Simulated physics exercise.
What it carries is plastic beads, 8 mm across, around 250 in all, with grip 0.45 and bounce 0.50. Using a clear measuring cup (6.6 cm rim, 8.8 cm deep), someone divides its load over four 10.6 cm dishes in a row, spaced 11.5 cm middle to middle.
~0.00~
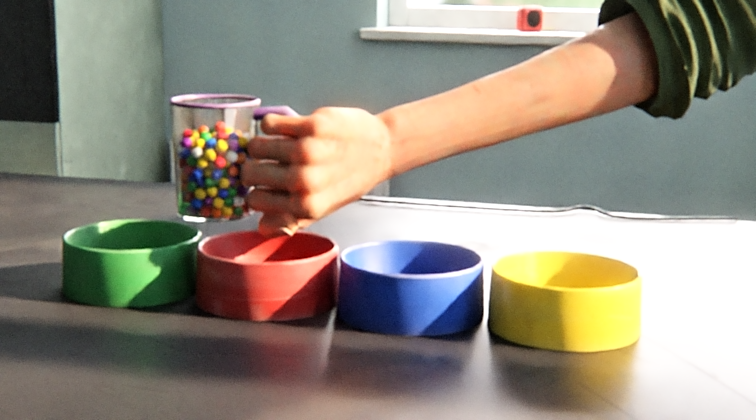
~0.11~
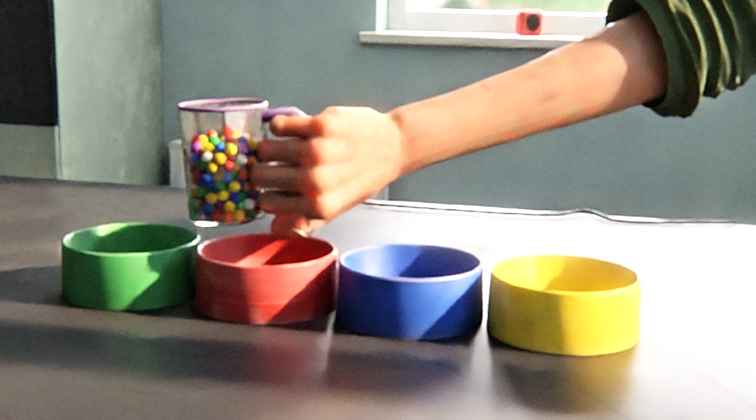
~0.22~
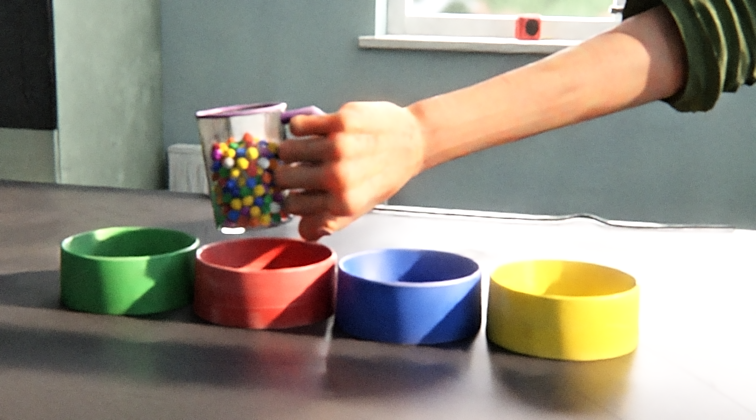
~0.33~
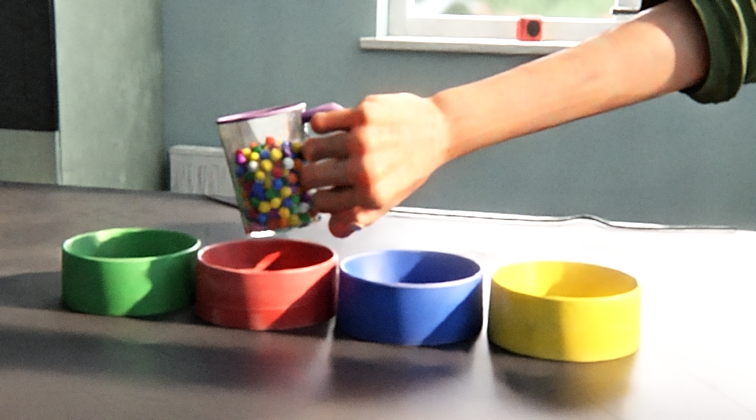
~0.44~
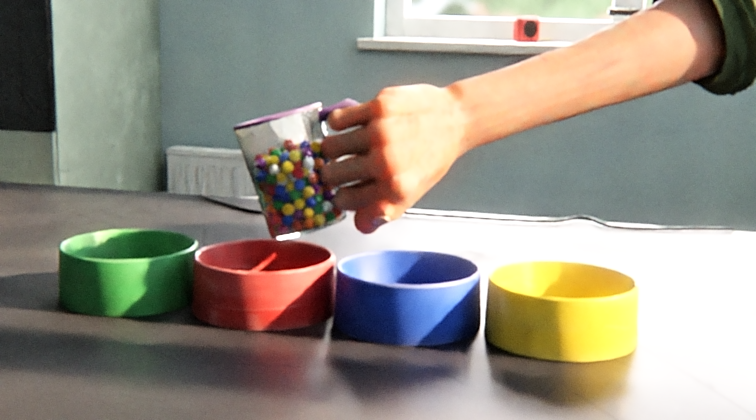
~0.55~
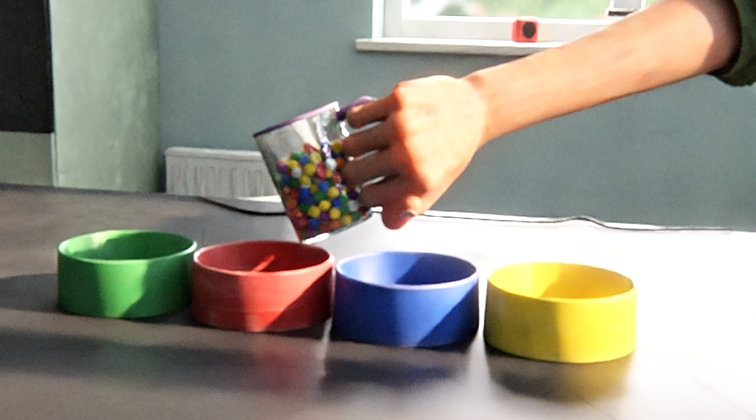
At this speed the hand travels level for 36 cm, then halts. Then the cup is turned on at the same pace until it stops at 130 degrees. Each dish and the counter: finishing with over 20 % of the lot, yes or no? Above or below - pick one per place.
Red: Below; blue: Below; green: Below; yellow: Above; counter: Below.
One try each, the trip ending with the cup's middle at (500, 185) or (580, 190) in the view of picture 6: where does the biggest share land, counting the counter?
Blue; yellow.
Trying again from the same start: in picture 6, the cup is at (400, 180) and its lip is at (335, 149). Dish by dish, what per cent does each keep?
Dish by dish: Red 0 percent, blue 0 percent, green 0 percent, yellow 90 percent.
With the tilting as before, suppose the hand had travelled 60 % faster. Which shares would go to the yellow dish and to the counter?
Yellow: 100; counter: 0.
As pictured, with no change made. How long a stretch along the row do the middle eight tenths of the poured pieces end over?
Roughly 6 cm.
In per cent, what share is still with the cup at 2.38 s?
Somewhere near 90 per cent of the load.
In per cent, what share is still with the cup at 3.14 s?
Estimate: Around 0 % of the load.
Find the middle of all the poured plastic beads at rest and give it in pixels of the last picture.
Estimated resting centre: Around (573, 317).
Then, at 1.65 s, tilt 72 degrees; cup holds 100 %.
After 2.38 s, tilt 105 degrees; cup holds 90 %, yellow 10 %.
After 3.14 s, tilt 130 degrees; cup holds 0 %, yellow 100 %.
At rest (3.4 s), red 0 %, blue 0 %, green 0 %, yellow 100 %, counter 0 %.
